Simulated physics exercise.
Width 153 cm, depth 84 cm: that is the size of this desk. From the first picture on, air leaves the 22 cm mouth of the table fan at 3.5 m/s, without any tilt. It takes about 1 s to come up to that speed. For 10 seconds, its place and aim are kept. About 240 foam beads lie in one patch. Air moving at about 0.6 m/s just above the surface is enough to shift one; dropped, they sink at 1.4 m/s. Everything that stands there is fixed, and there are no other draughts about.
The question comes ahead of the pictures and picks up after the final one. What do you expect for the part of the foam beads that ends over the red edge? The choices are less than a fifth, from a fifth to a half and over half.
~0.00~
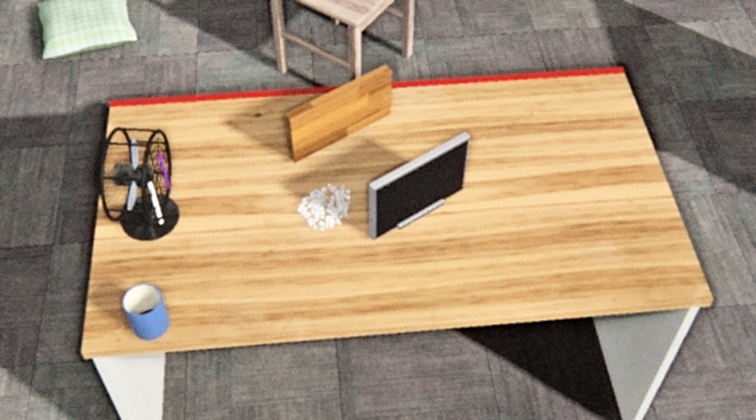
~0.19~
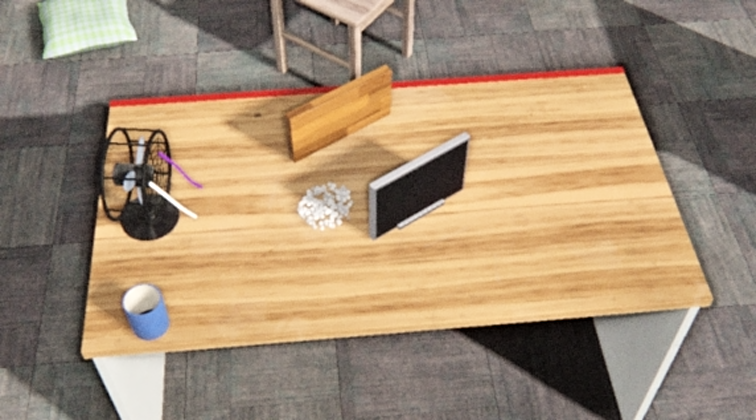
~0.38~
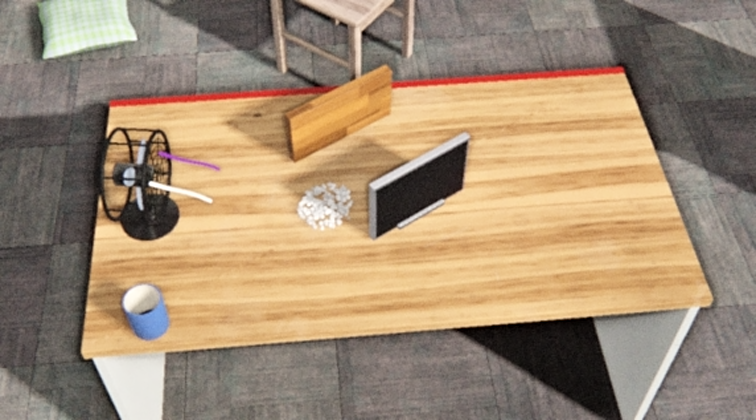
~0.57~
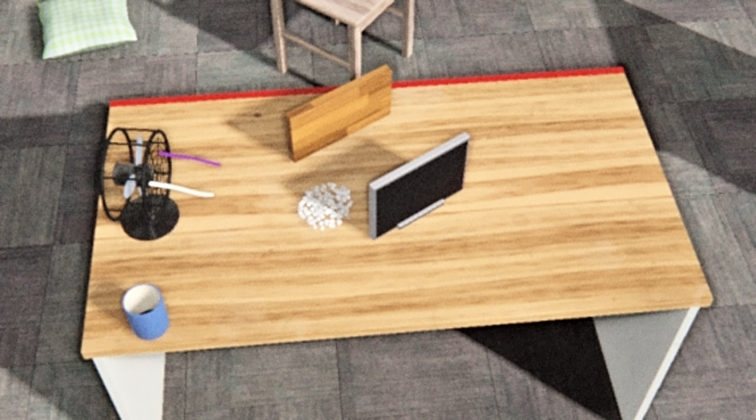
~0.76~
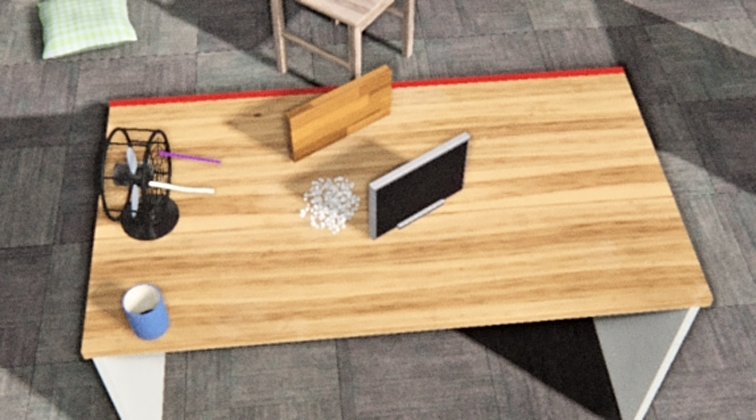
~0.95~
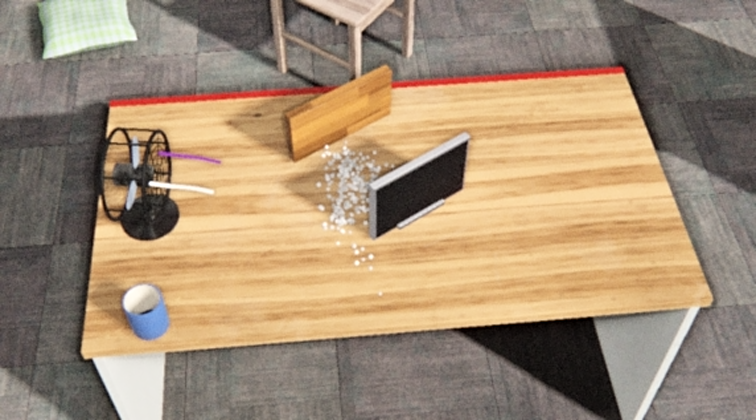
Once it stops, the bulk are across the red edge.
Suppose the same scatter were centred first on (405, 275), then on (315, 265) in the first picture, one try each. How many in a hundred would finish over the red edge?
It goes 0 % first, then 0 %.
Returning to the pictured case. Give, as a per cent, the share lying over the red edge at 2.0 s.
About 60 %.
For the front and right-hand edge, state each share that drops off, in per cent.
Roughly 5 per cent at the front edge and 0 per cent at the right-hand edge.
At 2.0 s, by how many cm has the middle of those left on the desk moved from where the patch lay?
Roughly 35 centimetres.
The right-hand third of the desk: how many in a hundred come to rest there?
Roughly 0 in a hundred.
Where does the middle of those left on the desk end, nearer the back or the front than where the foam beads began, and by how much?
So it moved toward the rear end, something like 30 centimetres.
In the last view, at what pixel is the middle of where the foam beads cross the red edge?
Median crossing point, approx. (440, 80).
After 2.0 s the count stands so, 62 % are over the red edge; the middle of those still in play is near (385, 121).
After 3.2 s the count stands so, 74 % are over the red edge; the middle of those still in play is near (369, 129).
After 5.5 s the count stands so, 75 % are over the red edge; the middle of those still in play is near (369, 129).
After 10.0 s, at the end, 76 % are over the red edge; the middle of those still in play is near (369, 129).
